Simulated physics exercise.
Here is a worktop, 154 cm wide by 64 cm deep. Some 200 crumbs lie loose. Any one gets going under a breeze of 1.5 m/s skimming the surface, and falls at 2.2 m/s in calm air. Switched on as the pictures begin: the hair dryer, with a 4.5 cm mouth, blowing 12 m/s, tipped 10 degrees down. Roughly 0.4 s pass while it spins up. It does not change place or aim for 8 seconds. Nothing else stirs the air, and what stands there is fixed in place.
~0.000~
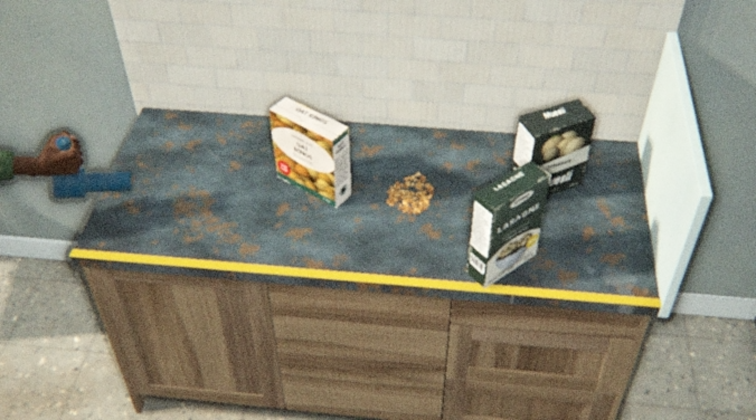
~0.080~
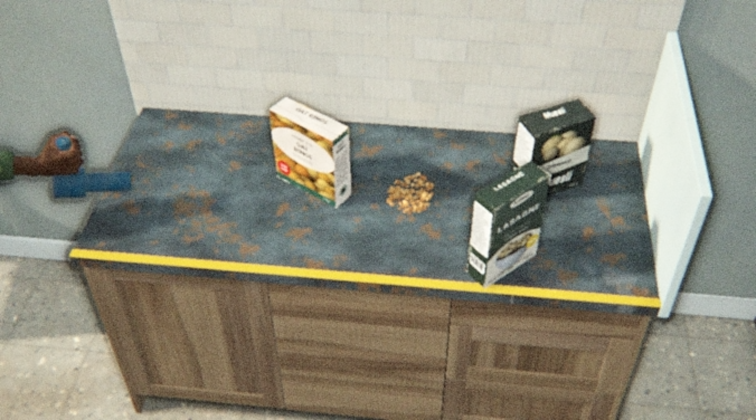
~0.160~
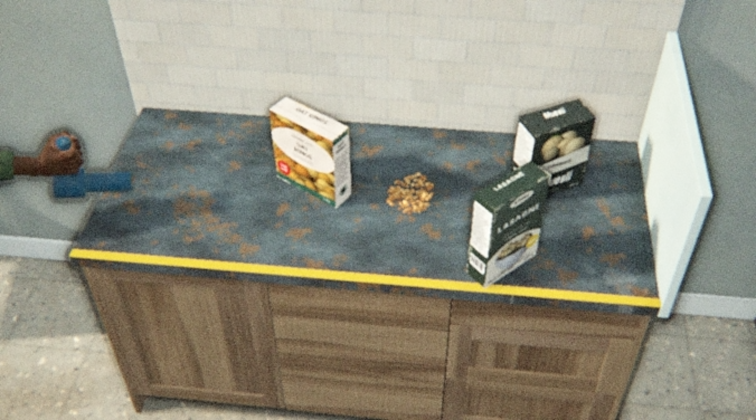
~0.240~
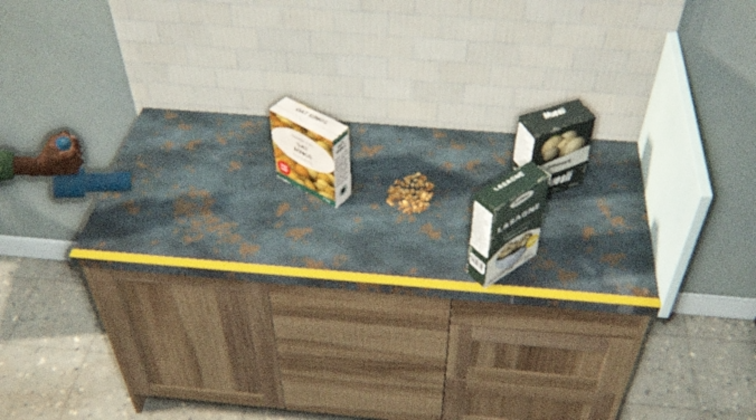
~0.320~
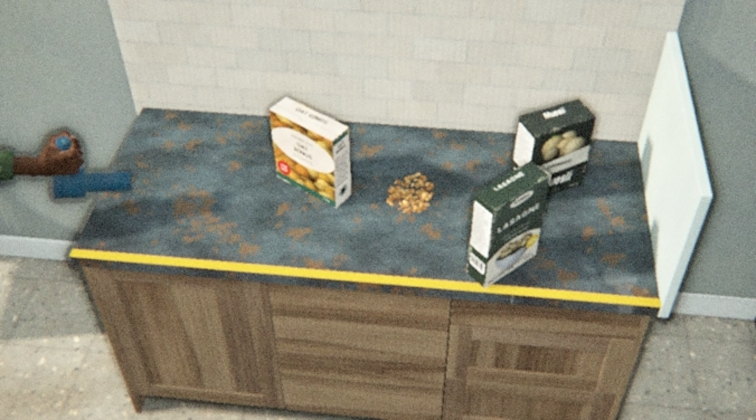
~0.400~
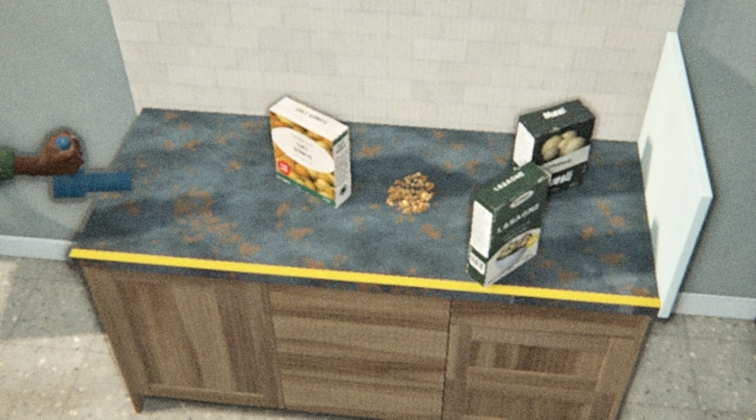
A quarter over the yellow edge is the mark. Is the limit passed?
No, it is not passed.
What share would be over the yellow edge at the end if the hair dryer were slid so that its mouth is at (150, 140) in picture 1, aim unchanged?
That gives roughly 0 % in the end.
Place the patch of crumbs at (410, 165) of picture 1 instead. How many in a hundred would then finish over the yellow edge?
That comes to some 0 in a hundred.
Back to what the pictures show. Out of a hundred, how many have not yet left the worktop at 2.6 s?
I'd say close to 100 % are still there.
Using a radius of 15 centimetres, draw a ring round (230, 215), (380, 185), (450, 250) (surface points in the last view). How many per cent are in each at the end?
First spot near 0 %, second near 90 %, third near 0 %.
After 1.6 s, 4 % are on the move or not yet settled, 0 % are over the yellow edge; the middle of those still in play is near (410, 196).
After 2.6 s, 2 % are on the move or not yet settled, 0 % are over the yellow edge; the middle of those still in play is near (410, 196).
After 4.4 s, 2 % are on the move or not yet settled, 0 % are over the yellow edge; the middle of those still in play is near (410, 196).
After 8.0 s, at the end, 0 % are over the yellow edge; the middle of those still in play is near (410, 196).
